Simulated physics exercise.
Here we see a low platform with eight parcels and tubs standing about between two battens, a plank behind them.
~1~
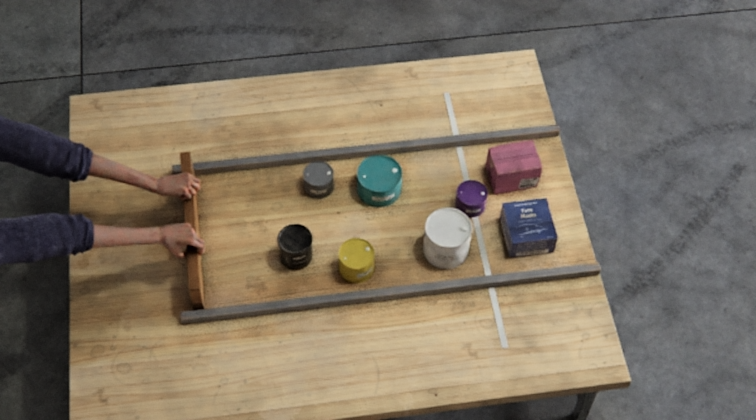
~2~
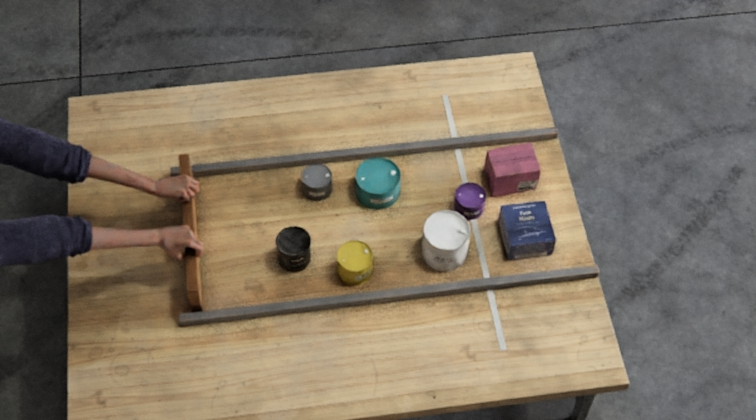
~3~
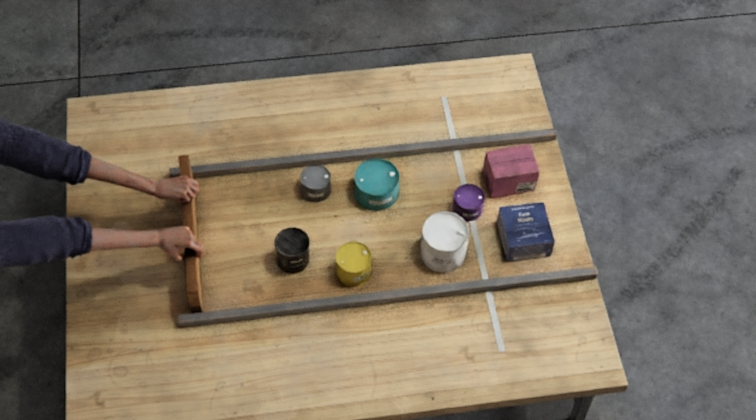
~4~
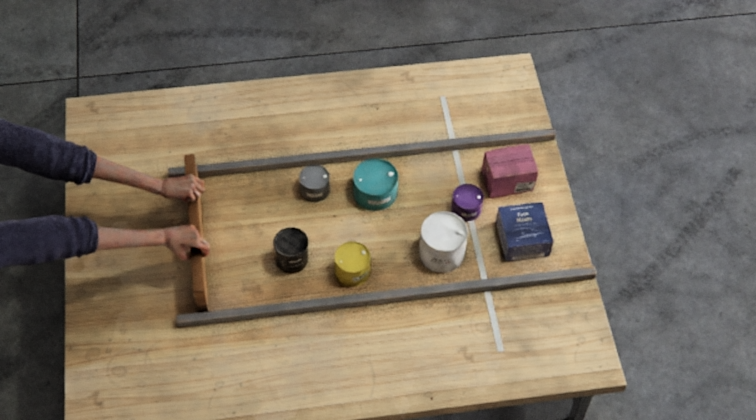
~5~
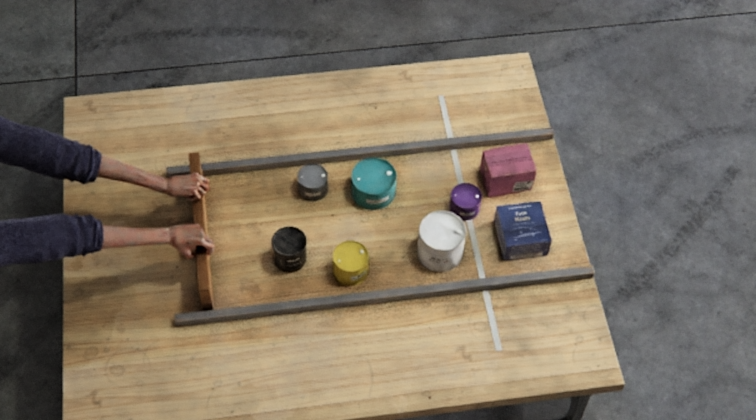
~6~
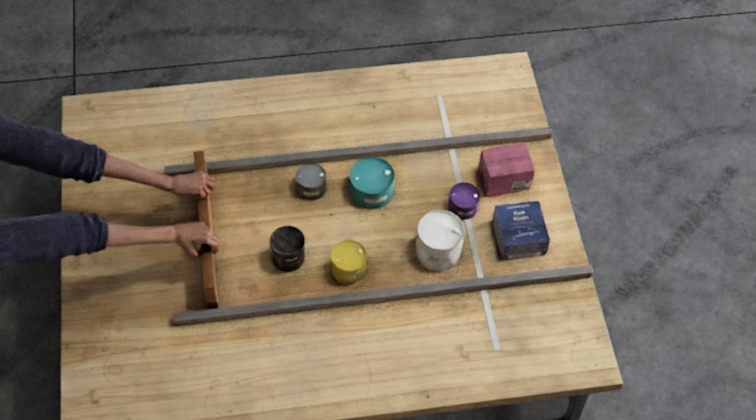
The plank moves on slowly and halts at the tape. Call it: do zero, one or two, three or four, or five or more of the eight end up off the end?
Zero end up off it.
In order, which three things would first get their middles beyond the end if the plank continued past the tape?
Sequence: Blue box, then pink parcel, then white canister.
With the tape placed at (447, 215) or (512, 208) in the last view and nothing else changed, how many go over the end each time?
So that's 0 for the first and 2 for the second.
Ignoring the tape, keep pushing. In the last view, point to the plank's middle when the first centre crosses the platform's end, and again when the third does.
At (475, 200) for the first, at (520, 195) for the third.
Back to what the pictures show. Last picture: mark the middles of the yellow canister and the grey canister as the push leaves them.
The first near (497, 258), the second near (471, 158).
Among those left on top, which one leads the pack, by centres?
The blue box is the one.
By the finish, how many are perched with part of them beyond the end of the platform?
As for overhanging, the count is 2.
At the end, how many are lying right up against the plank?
It is in contact with 3.
Soon after, none off yet; blue box at rest near (521, 230); pink parcel at rest near (506, 170); purple canister at rest near (464, 201).
At rest, the number that fall off is zero.
